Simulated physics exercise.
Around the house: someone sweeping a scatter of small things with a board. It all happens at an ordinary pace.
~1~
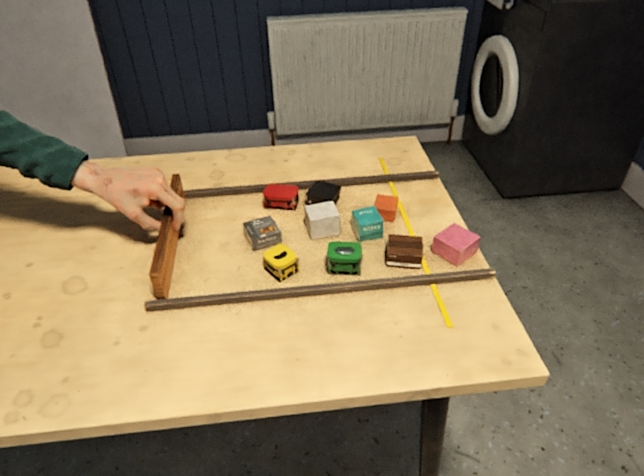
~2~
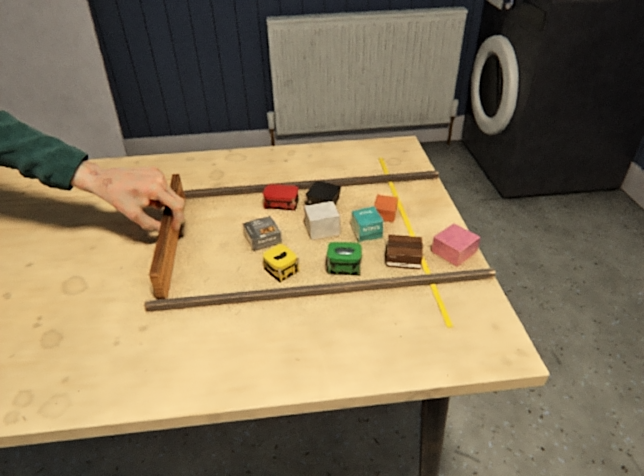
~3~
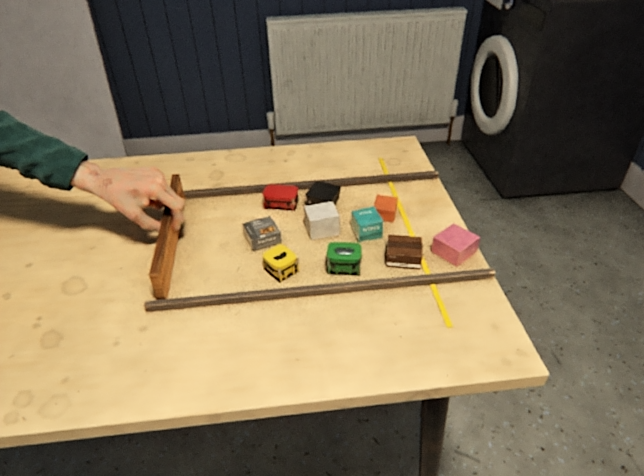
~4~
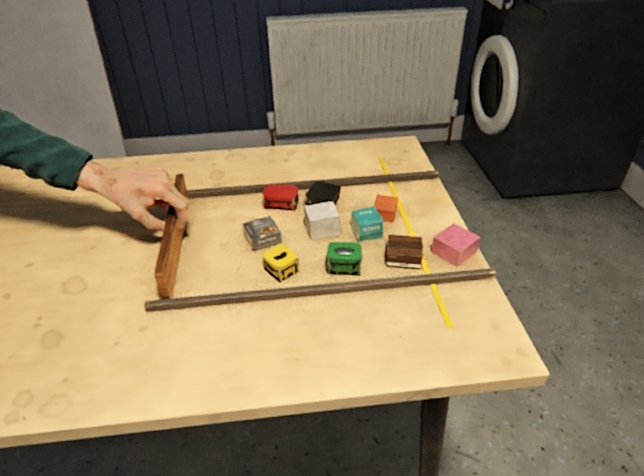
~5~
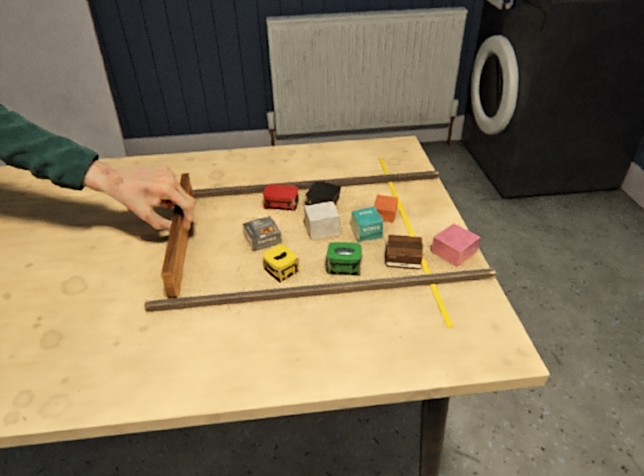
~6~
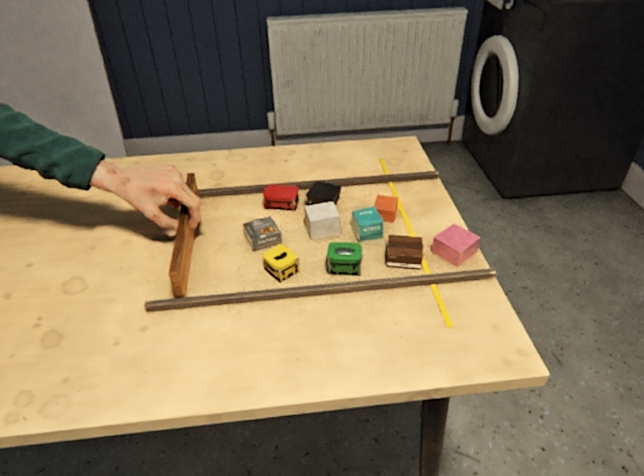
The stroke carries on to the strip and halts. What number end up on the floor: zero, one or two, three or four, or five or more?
The number that fall off is three or four.
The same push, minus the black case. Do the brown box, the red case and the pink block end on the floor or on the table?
The brown box goes over, the red case survives, the pink block tumbles off.
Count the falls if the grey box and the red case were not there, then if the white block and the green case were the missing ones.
First 2, then 1.
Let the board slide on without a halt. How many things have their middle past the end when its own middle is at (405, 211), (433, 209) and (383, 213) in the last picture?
Past the end: 4, 7 and 1.
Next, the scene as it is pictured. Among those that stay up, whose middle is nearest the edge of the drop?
The black case ends nearest.
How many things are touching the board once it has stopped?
That makes 3.
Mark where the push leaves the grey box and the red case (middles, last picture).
First (424, 221), then (410, 185).
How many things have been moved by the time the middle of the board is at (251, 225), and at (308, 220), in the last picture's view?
First 1, then 7.
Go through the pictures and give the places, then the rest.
The first picture shows pink block (456, 244); brown box (404, 252); orange block (386, 208); board (170, 231); tape (408, 225).
The second picture shows brown box (404, 252); black case (324, 197).
The third picture shows orange block (385, 208); turquoise box (367, 224).
The fourth picture shows pink block (455, 244); grey box (262, 233).
The fifth picture shows brown box (404, 252); board (180, 230).
The sixth picture shows pink block (456, 244); brown box (405, 252); orange block (386, 208); board (186, 230); tape (408, 225).
Early on, none off yet; pink block at rest near (456, 244); brown box at rest near (405, 252); orange block at rest near (386, 208).
A while later, none off yet; pink block at rest near (456, 244); brown box at rest near (405, 252); orange block moving near (389, 208).
Further along, none off yet; pink block leaning well over near (495, 246); brown box travelled well along near (458, 241); orange block travelled well along near (434, 202).
Finally, the number that fall off is three or four; lost, turquoise box, orange block, brown box and pink block.
